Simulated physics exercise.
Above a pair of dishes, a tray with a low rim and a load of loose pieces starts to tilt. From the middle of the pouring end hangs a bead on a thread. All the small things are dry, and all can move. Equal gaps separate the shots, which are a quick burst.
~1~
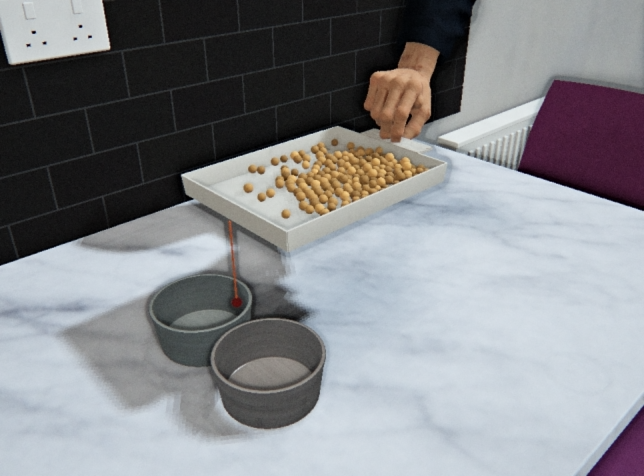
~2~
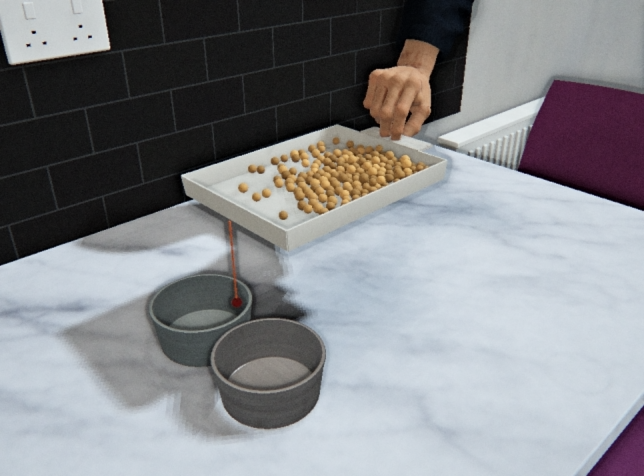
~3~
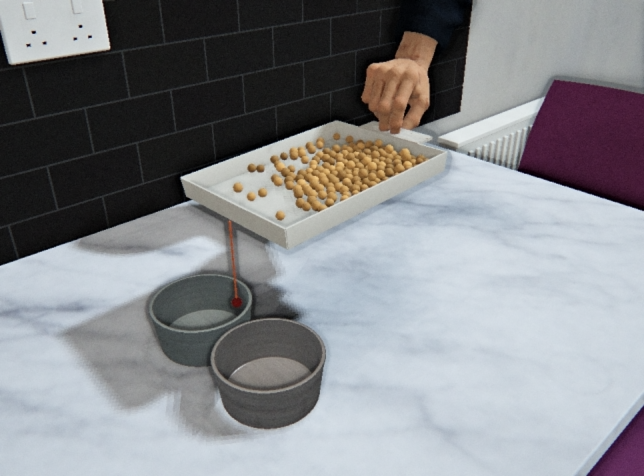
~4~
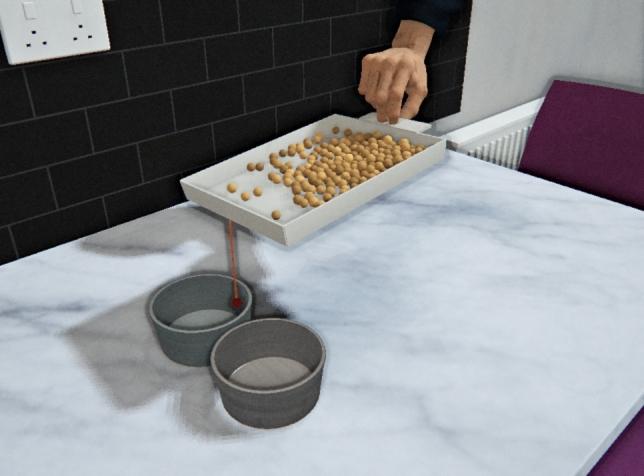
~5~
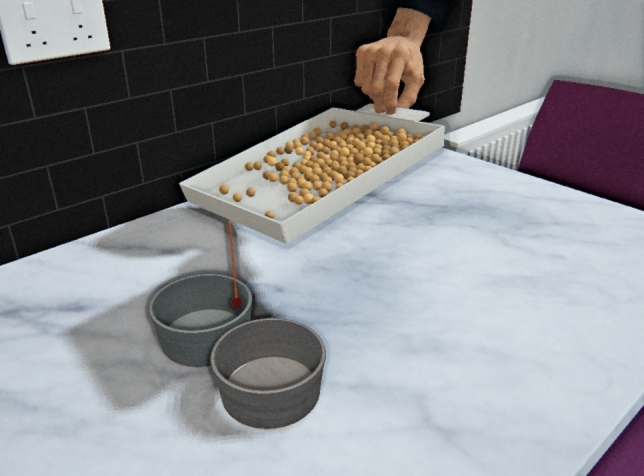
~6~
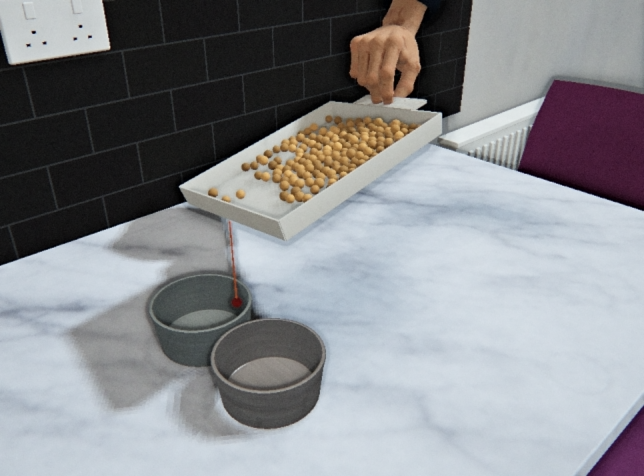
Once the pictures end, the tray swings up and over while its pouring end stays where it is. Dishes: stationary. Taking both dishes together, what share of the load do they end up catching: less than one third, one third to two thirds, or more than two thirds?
They catch more than two thirds.
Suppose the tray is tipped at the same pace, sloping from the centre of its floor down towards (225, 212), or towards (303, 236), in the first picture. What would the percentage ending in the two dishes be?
About 50 % and 100 %.
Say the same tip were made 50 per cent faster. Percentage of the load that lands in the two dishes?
That comes out at roughly 70 per cent.
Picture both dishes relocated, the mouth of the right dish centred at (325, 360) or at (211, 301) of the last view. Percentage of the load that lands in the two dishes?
About 0 and 80 per cent.
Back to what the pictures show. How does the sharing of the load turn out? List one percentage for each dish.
I'd say the left dish holds some 80 % and the right dish some 0 %.
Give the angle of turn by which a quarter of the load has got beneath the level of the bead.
A tilt of roughly 90°.
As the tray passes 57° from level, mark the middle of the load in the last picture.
The middle of the pieces shows up near (229, 173).
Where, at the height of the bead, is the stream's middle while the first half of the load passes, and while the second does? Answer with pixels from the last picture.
At about (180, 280), then at (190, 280).
Soon after the last picture, tray tipped steeply; nearly all on the tray; a stray few in the left dish; a stray few outside both; a stray few in the air.
A little later, tray tipped right over; about a third on the tray; about a third in the left dish; a small part outside both; about a quarter in the air.
Later still, tray tipped past a quarter turn; most in the left dish; about a quarter outside both.
By the end, tray tipped past a quarter turn; none in the right dish; most in the left dish; about a quarter outside both.
